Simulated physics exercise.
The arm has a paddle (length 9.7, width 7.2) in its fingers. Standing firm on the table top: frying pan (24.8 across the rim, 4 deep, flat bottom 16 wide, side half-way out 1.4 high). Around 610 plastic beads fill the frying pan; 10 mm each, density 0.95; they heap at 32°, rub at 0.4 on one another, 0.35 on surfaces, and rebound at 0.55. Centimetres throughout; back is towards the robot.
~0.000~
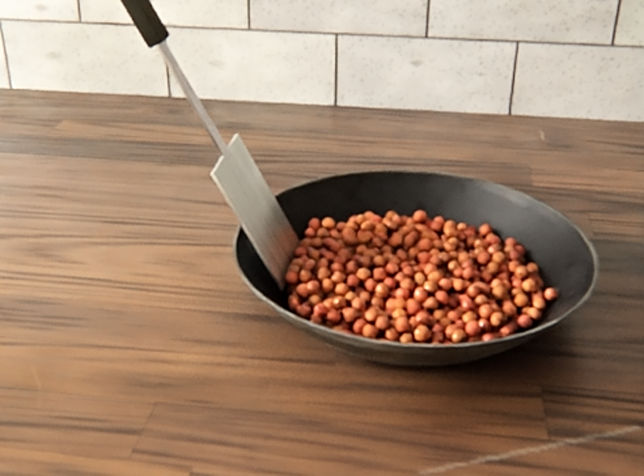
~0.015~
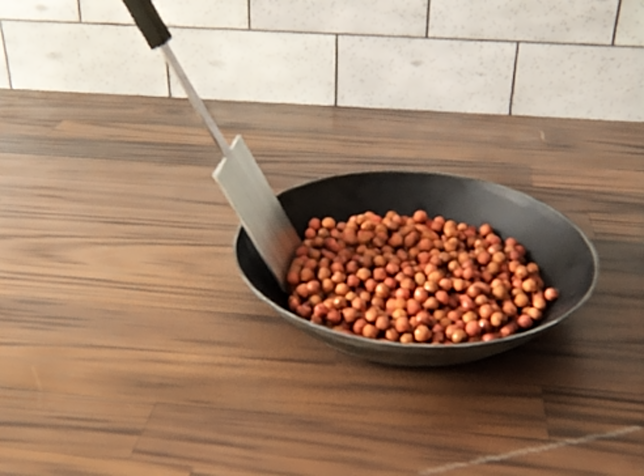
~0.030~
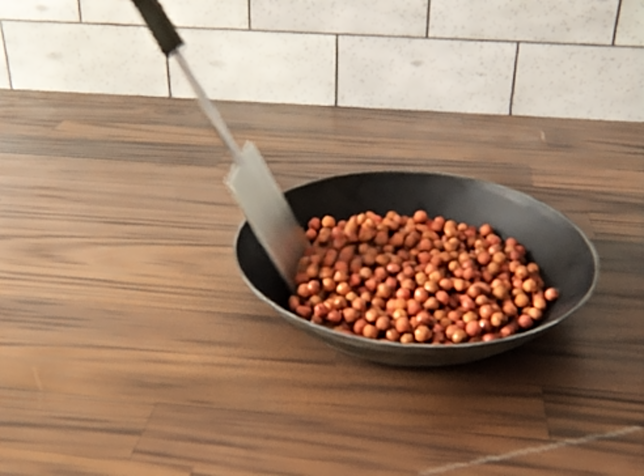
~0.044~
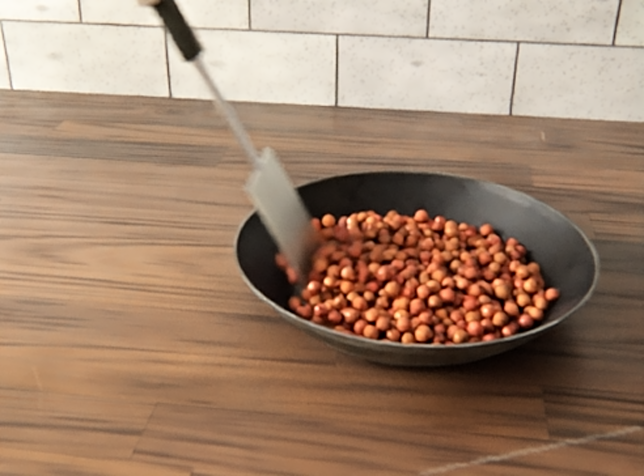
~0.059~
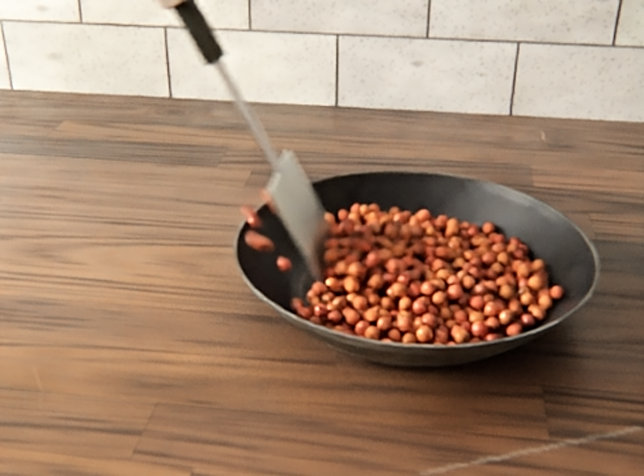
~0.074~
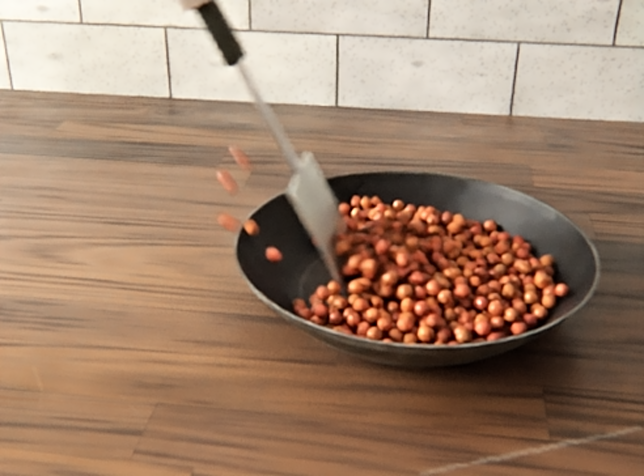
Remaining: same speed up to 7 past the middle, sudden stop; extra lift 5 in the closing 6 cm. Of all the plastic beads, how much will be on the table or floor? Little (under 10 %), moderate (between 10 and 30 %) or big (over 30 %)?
On the table or floor the share is moderate, between 10 and 30 %.
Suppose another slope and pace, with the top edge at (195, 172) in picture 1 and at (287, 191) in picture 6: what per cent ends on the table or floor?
Some 20 per cent.
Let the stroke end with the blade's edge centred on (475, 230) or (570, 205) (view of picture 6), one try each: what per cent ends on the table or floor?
About 10 and 25 per cent.
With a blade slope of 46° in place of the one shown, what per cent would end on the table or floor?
In that case some 15 per cent.
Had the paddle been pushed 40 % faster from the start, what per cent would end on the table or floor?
Then about 20 per cent.
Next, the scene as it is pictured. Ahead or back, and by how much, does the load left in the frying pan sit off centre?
Roughly 3.5 cm ahead.
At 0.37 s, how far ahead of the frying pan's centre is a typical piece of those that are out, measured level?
Roughly 24 cm.
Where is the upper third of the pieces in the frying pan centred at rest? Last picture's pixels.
Around (512, 261).
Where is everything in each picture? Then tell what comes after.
Paddle top edge at (225, 153), sloping 62°; upper third of the load around (407, 269), from x 290 to 550, top at y 215; 607 in the frying pan, in the first picture.
Paddle top edge at (227, 154), sloping 62°; upper third of the load around (406, 269), from x 295 to 550, top at y 215, in the second picture.
Paddle top edge at (239, 161), sloping 62°; upper third of the load around (401, 269), from x 295 to 550, top at y 215, in the third picture.
Paddle top edge at (259, 167), sloping 62°; upper third of the load around (396, 268), from x 285 to 555, top at y 215, in the fourth picture.
Paddle top edge at (279, 170), sloping 62°; upper third of the load around (400, 263), from x 250 to 560, top at y 200, in the fifth picture.
Paddle top edge at (299, 171), sloping 62°; upper third of the load around (406, 258), from x 230 to 565, top at y 160; 604 in the frying pan, 3 on the blade or in flight, in the sixth picture.
After 0.11 s, sloping 62°, highest piece 14 above the table; 603 in the frying pan, 4 on the blade or in flight.
After 0.15 s, sloping 62°, highest piece 20 above the table; 603 in the frying pan, 4 on the blade or in flight.
After 0.37 s, sloping 62°, highest piece 22 above the table; 528 in the frying pan, 77 on the table or floor, 2 on the blade or in flight.
After 1.42 s, sloping 62°, highest piece 4 above the table; 527 in the frying pan, 80 on the table or floor.
At rest, 527 in the frying pan, 80 on the table or floor. That is 13 % on the table or floor.
